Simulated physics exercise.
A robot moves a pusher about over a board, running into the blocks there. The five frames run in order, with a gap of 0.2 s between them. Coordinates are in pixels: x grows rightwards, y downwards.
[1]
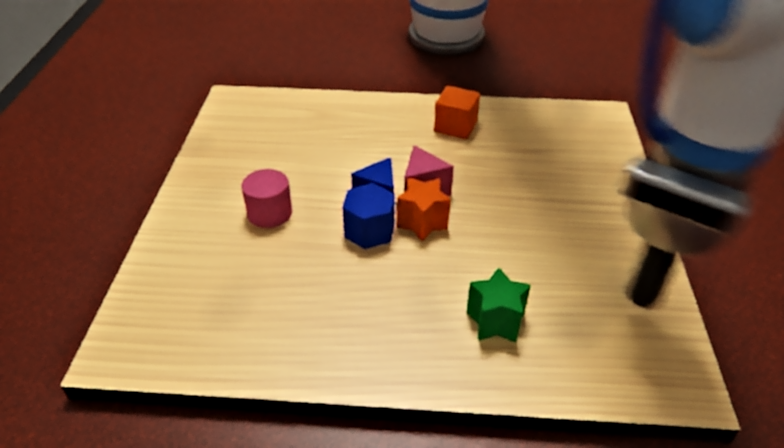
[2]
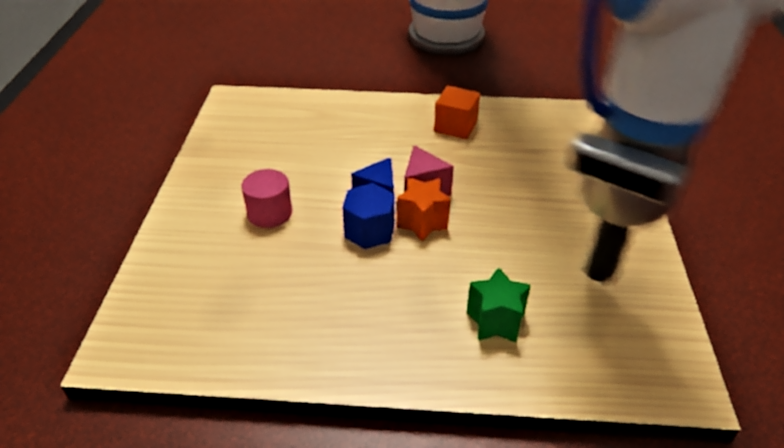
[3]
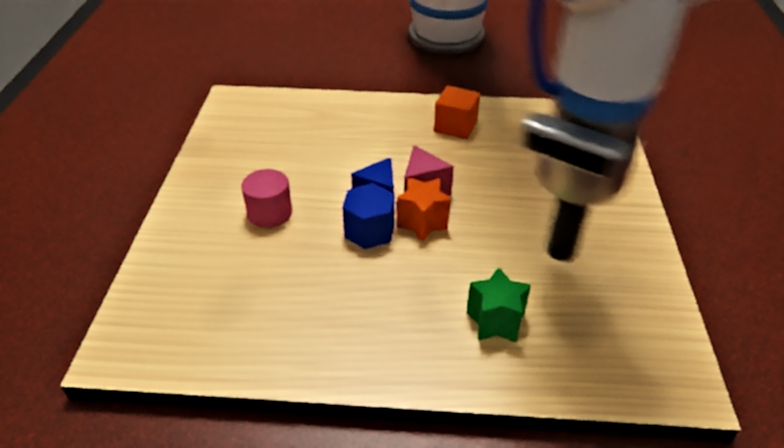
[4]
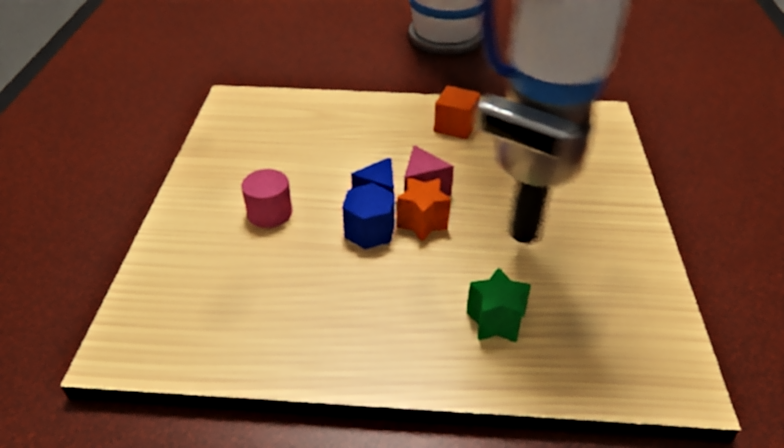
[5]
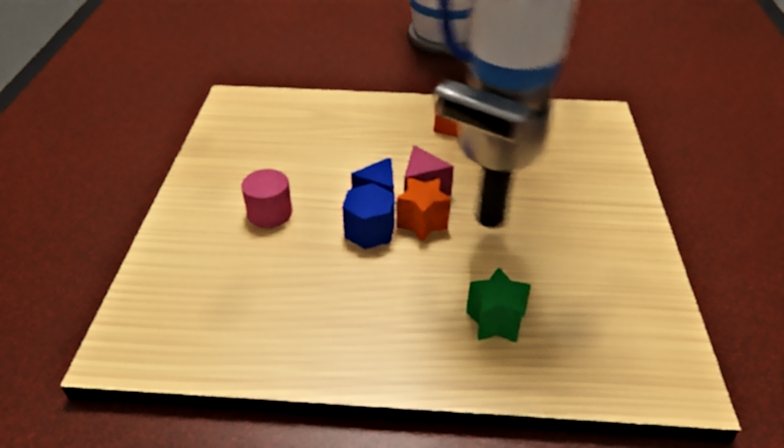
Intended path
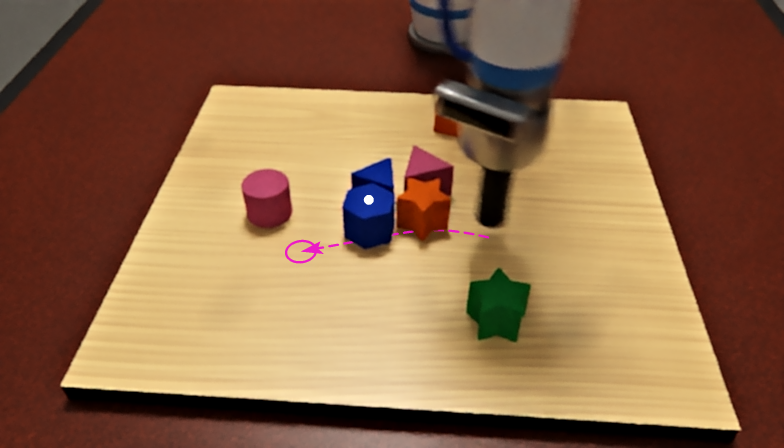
Robot arm with a black-tipped pusher moving left and slightly away across a wooden board, above a green star and other unmoving blocks.
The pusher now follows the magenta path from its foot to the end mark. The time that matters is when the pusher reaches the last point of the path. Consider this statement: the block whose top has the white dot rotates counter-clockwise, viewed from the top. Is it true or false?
True - the claim holds.
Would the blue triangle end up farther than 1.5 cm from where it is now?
Short answer: Yes.
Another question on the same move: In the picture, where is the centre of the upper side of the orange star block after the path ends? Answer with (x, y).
The centre of its top face lies at (358, 187).
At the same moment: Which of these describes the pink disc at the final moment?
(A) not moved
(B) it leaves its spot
It's B.
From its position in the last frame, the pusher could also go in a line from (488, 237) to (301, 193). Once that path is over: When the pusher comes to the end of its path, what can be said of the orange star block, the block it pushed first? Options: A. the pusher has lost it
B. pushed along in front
(B)
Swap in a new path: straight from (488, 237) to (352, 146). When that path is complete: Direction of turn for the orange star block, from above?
Viewed from above, counterclockwise.
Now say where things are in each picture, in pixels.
Pusher tip (644, 296); block tops, pink disc (265, 182); blue hexagon (369, 200); blue triangle (378, 172); orange star block (424, 192), in the first picture.
Pusher (601, 272); blocks unchanged, in the second picture.
Pusher (561, 251); blocks unchanged, in the third picture.
Pusher (525, 234); blocks unchanged, in the fourth picture.
Pusher (491, 219); pink disc (265, 182); blue hexagon (369, 200); blue triangle (378, 172); orange star block (424, 192), in the fifth picture.
Path on the board, from (488, 237) over (426, 230) and (364, 240) to (301, 251); the dot is on the blue hexagon.
On the path given first. One third of the way, pusher (425, 212); blue hexagon (345, 198), turned 40° anticlockwise; blue triangle (368, 163), turned 20° clockwise; orange star block (390, 185), turned 15° clockwise.
Two thirds of the way, pusher (363, 222); blue hexagon (310, 195), turned 85° anticlockwise; blue triangle (365, 156), turned 40° clockwise; orange star block (360, 186), turned 90° clockwise.
At the end, pusher (299, 233); pink disc (258, 176); blue hexagon (295, 194), turned 50° anticlockwise; blue triangle (365, 156), turned 35° clockwise; orange star block (358, 187), turned 100° clockwise.
